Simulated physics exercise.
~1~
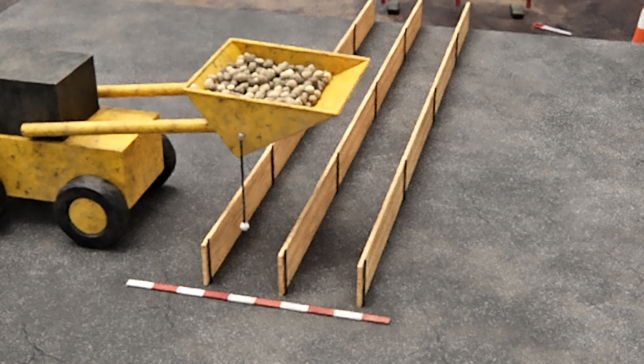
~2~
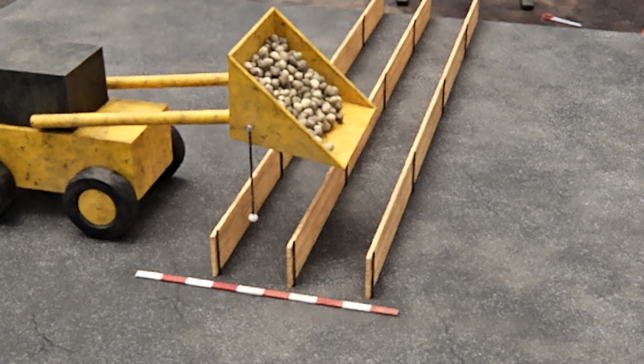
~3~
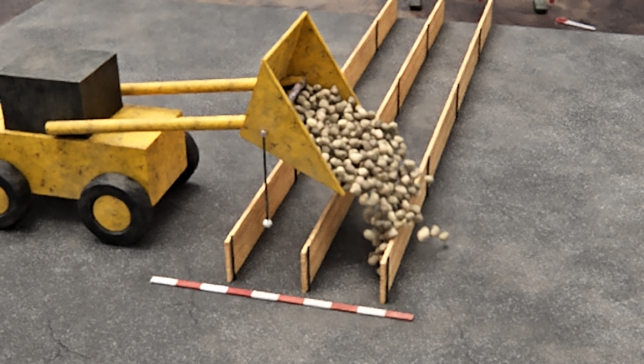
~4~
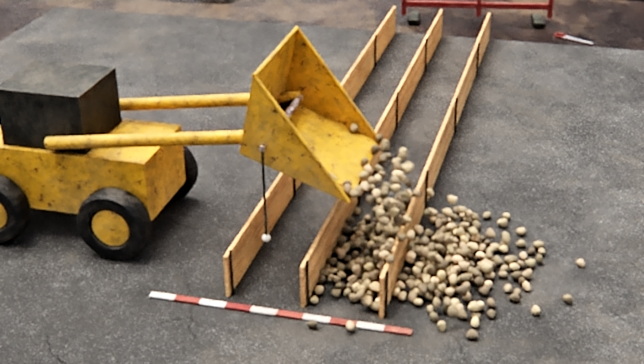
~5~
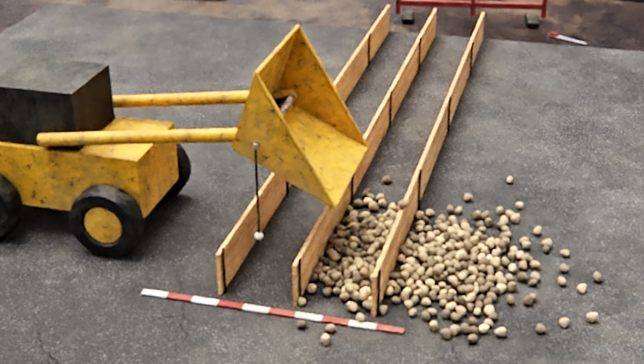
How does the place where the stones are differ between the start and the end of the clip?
At the start the stones are heaped in the raised yellow bucket above the boards. By the end they lie lower down and further right on the grey floor, partly between the middle and right boards and partly beyond the right-hand one.
